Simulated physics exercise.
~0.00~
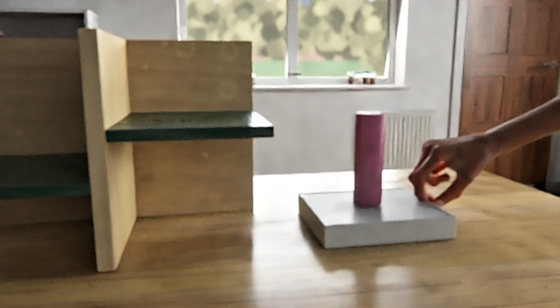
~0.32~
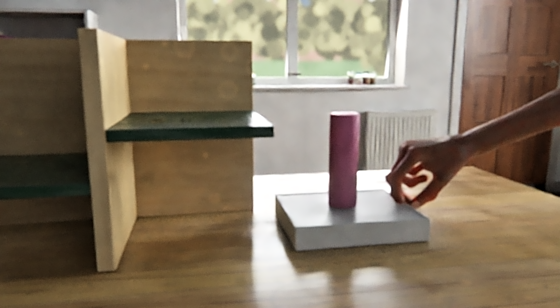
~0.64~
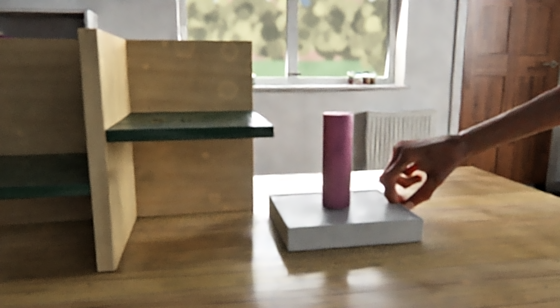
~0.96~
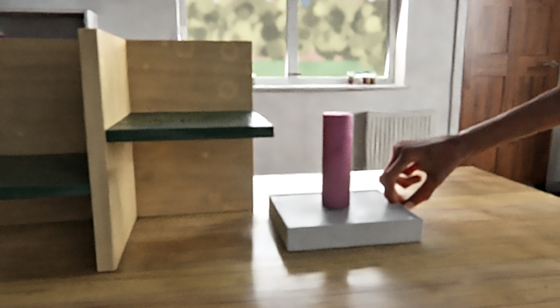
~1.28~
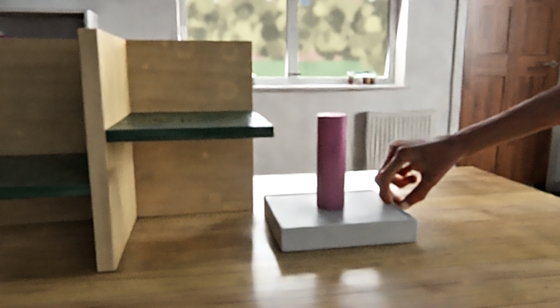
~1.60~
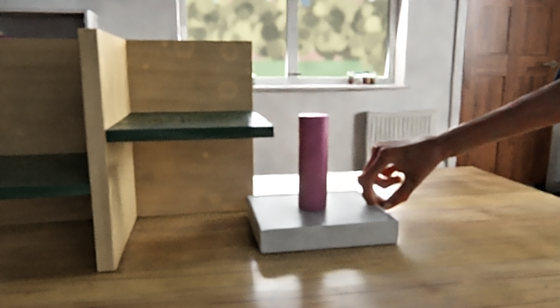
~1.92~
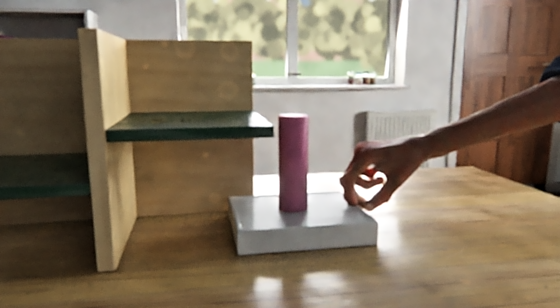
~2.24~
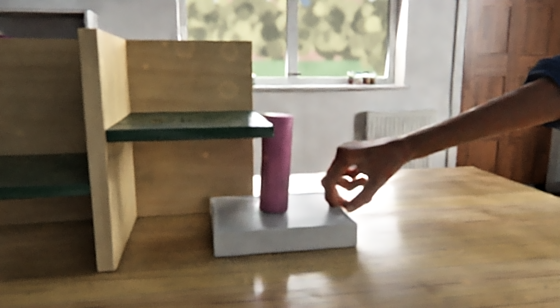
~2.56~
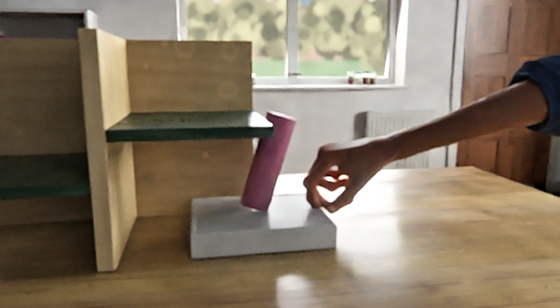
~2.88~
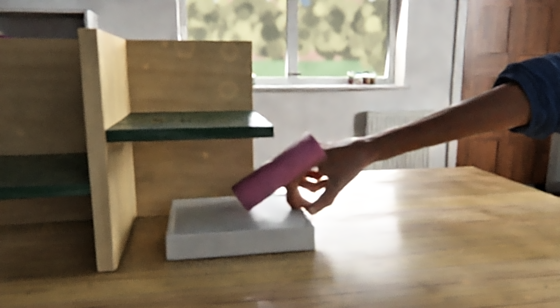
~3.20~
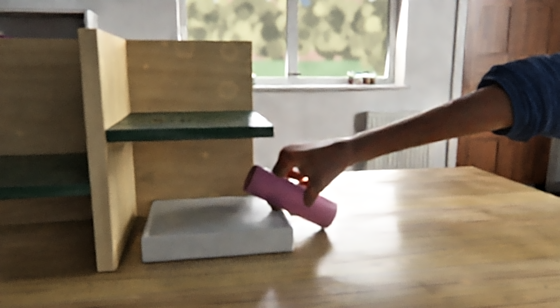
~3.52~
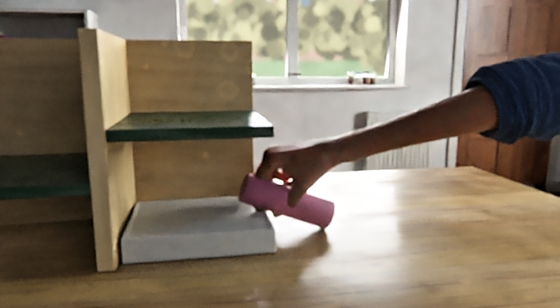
A hand reaches in from the right over a wooden table, seen from a still camera facing a window, and holds the edge of a white tray carrying an upright pink candle. At left stands a wooden rack with a low dark green shelf jutting out to the right. The hand slides the tray left, pausing briefly, then pushing on toward the rack. The candle's top meets the shelf edge and it leans right. It tips back against the hand, then drops off the tray's right side as the tray slides beneath the shelf. It ends lying tilted against the tray's edge, under the hand.
